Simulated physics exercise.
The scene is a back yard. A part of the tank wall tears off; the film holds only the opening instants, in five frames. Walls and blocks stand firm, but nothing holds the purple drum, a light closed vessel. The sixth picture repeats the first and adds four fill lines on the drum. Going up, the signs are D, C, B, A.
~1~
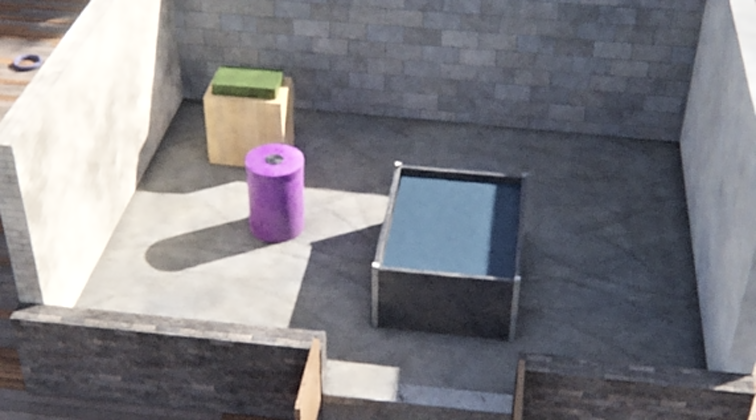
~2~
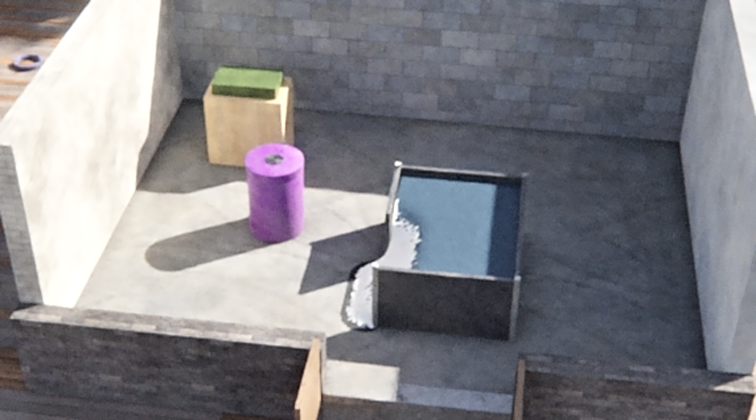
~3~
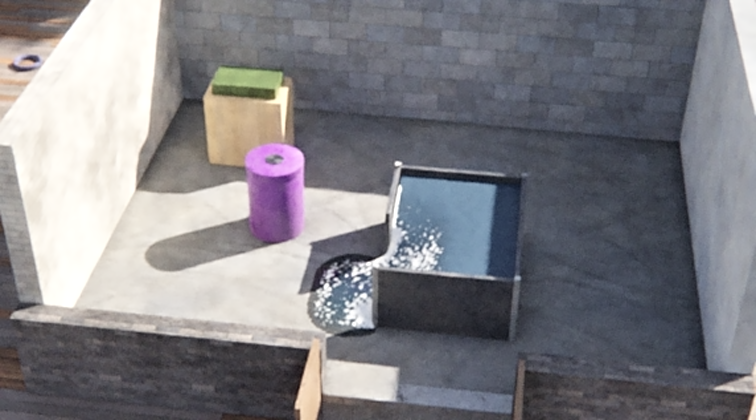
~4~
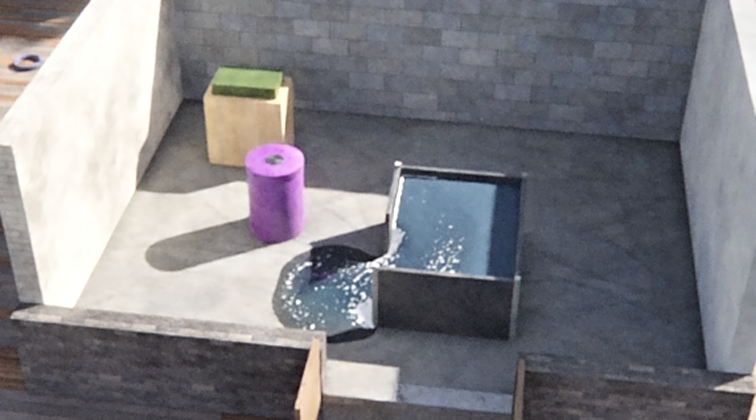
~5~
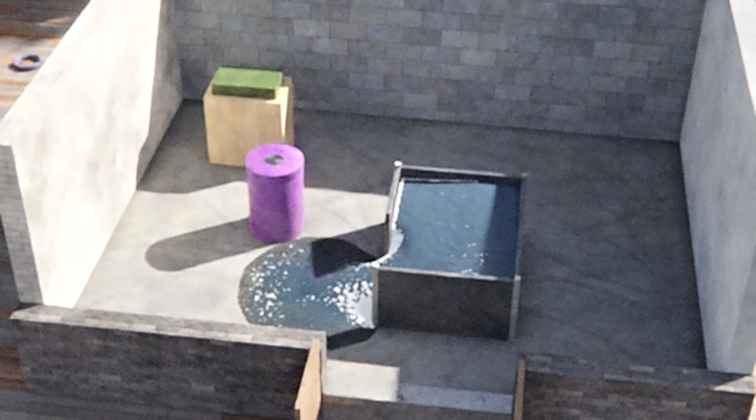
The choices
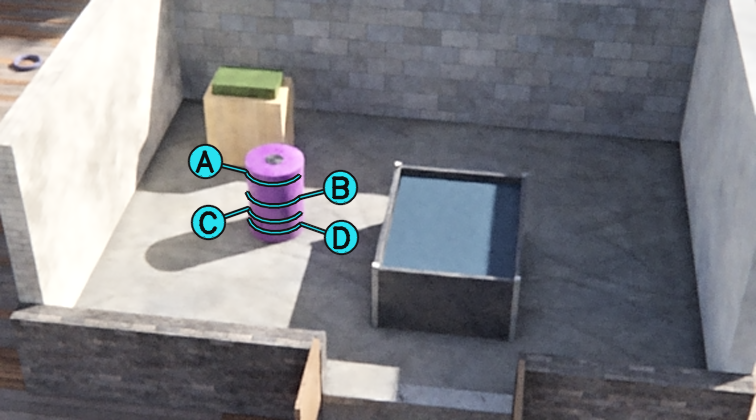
In a walled back yard, water pours from a tank's left side and spreads across the ground.
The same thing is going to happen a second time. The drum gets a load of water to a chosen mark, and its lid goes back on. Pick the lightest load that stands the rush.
D.
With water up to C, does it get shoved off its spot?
No, that is safe.
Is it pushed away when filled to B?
No.
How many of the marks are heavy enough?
All of the four.
On the marked copy, A at (268, 184); B at (269, 205); C at (270, 221); D at (271, 232); from the bottom up D, C, B, A.
With A, it does not move.
With B, it does not move.
With C, it does not move.
With D, it does not move.
